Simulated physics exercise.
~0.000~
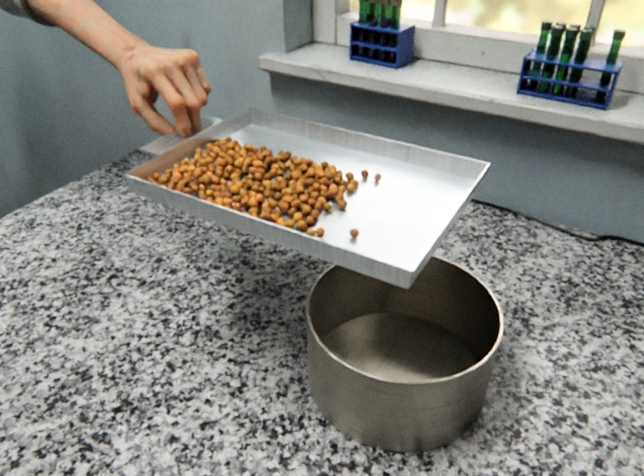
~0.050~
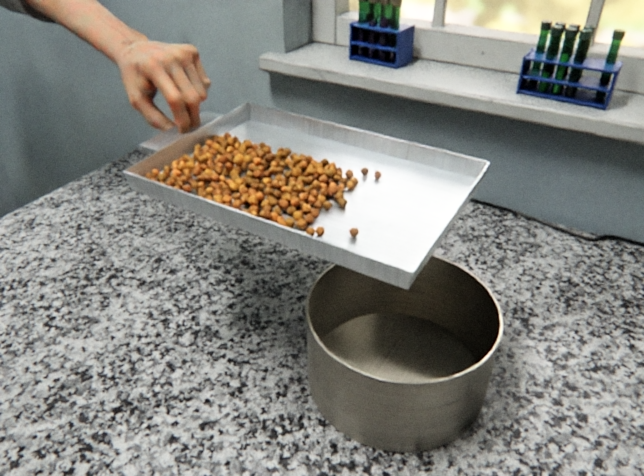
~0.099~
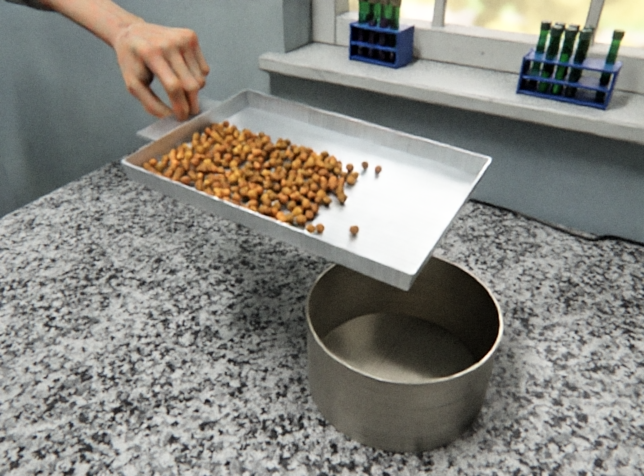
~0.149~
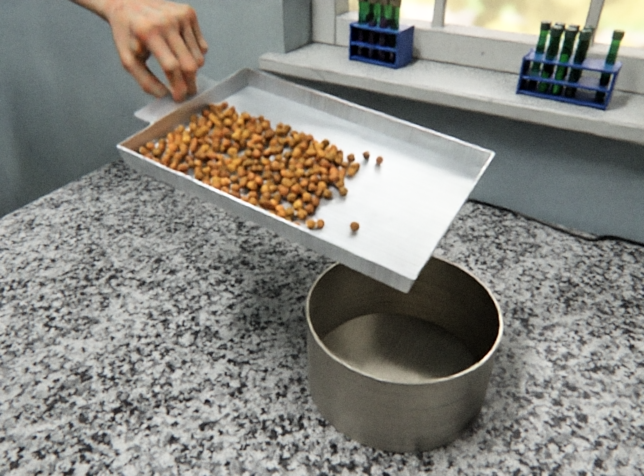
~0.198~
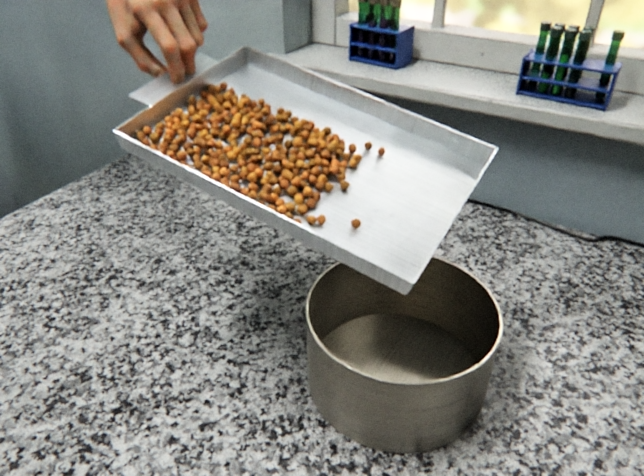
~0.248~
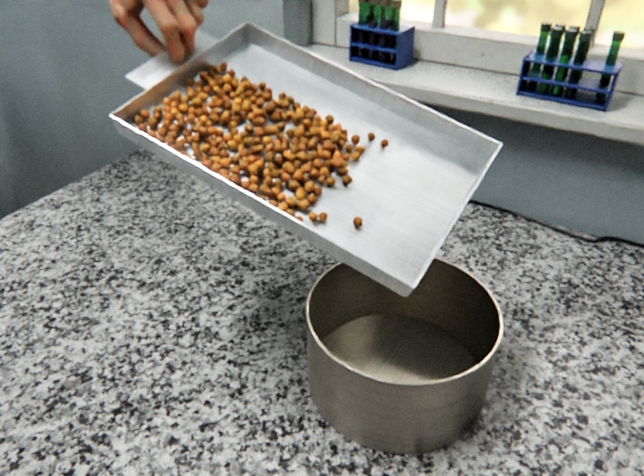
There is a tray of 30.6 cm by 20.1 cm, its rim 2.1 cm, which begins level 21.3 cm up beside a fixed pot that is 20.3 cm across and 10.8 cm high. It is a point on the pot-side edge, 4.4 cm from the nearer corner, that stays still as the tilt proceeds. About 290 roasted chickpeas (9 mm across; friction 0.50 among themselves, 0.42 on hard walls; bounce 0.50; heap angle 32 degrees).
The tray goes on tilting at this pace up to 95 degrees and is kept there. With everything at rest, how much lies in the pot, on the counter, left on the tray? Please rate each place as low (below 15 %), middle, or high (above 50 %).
Pot: Low, counter: High, left on the tray: Low.
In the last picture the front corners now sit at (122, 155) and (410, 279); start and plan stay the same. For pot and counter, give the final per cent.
That works out as pot 10 and counter 90.
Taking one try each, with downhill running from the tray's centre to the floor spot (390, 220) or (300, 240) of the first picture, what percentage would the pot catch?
I'd put it at about 20 per cent for the first tilt and about 10 per cent for the second.
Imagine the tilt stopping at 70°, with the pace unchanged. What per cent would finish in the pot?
You'd end up with some 0 % in the pot.
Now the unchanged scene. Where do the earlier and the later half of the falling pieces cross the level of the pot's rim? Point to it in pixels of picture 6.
It passes about (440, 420) first and (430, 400) afterwards.
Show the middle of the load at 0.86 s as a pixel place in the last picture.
Roughly (414, 264).
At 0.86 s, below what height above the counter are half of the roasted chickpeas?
The halfway line is at about 24 cm.
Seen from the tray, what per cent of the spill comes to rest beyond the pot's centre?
About 100 per cent.
After 0.61 s, tilt 56 degrees; the tray holds 100 %, the pot 0 %.
After 0.86 s, tilt 81 degrees; the tray holds 80 %, the pot 0 %.
After 1.21 s, tilt 95 degrees; the tray holds 5 %, the pot 0 %.
By 2.2 s all is still; pot 0 %, counter 95 %, tray 0 %.
